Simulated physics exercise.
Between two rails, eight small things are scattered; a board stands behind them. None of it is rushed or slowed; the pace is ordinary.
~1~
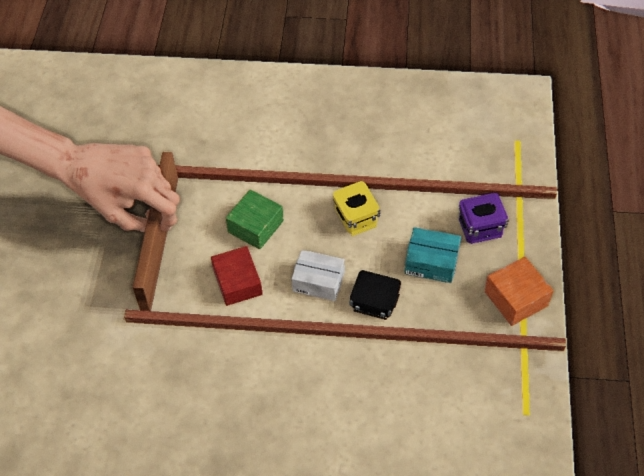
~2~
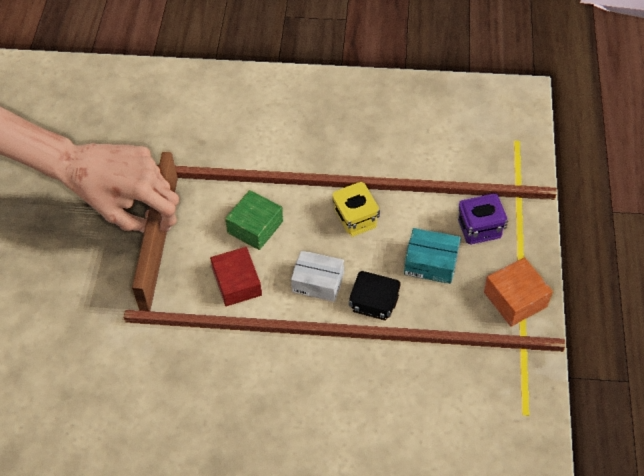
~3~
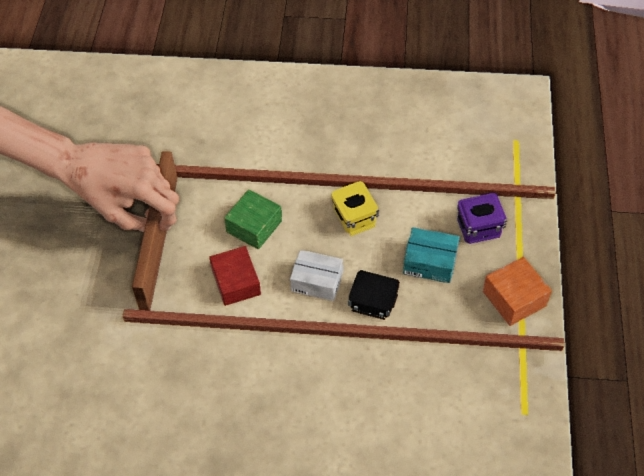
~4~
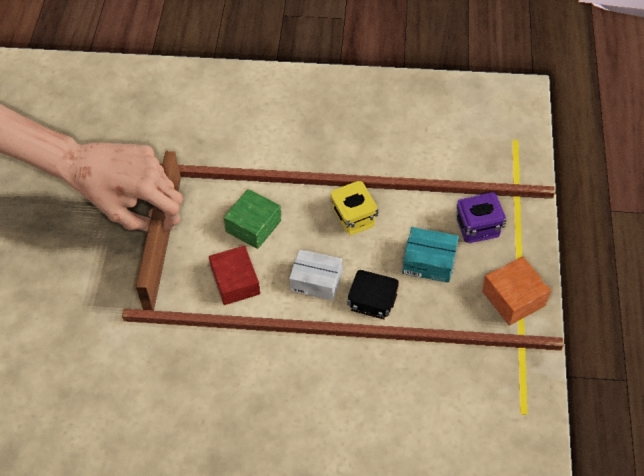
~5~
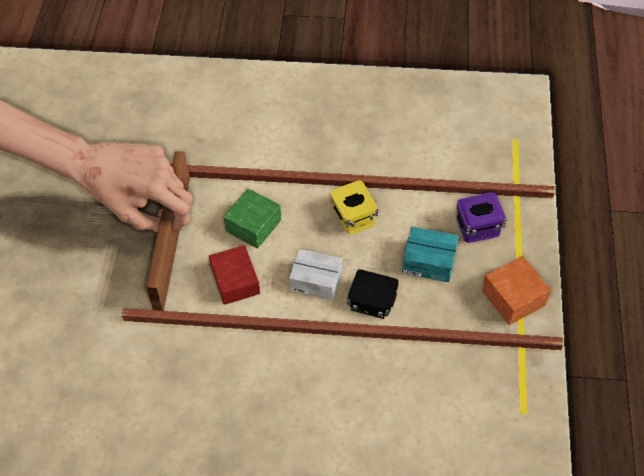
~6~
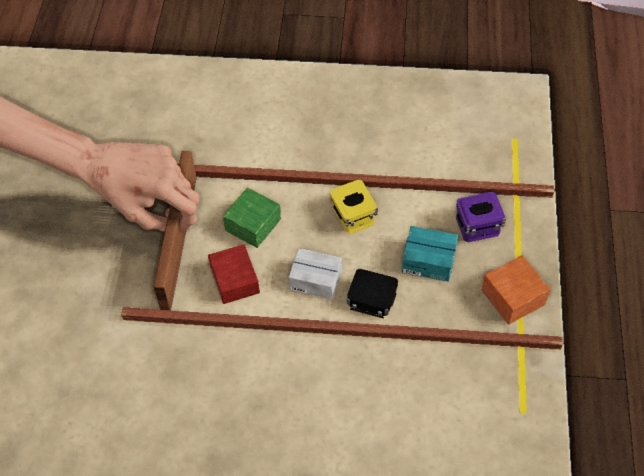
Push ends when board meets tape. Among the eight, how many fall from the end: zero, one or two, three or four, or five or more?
Once the push stops, five or more will be gone from the table.
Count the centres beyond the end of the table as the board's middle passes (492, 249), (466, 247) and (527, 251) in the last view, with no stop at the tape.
Taking the three positions in turn, the counts come to 4, 4 and 6.
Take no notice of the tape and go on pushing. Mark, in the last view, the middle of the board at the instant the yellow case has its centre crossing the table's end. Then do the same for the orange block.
At (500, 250) for the yellow case; at (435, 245) for the orange block.
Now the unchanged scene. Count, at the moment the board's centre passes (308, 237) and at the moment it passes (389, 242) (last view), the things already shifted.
It comes to 5 for the first spot, 8 for the other.
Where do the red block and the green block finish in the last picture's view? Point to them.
One is at about (541, 300), the other at about (539, 227).
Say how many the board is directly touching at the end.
So the total is 2.
Early on, none off yet; orange block at rest near (515, 290); purple case at rest near (479, 217); turquoise box at rest near (430, 254).
A while later, none off yet; orange block travelled a little near (541, 283); purple case travelled about its own width near (507, 206); turquoise box travelled about its own width near (506, 252).
Finally, the number that fall off is five or more; lost, white box, yellow case, black case, turquoise box, purple case and orange block.
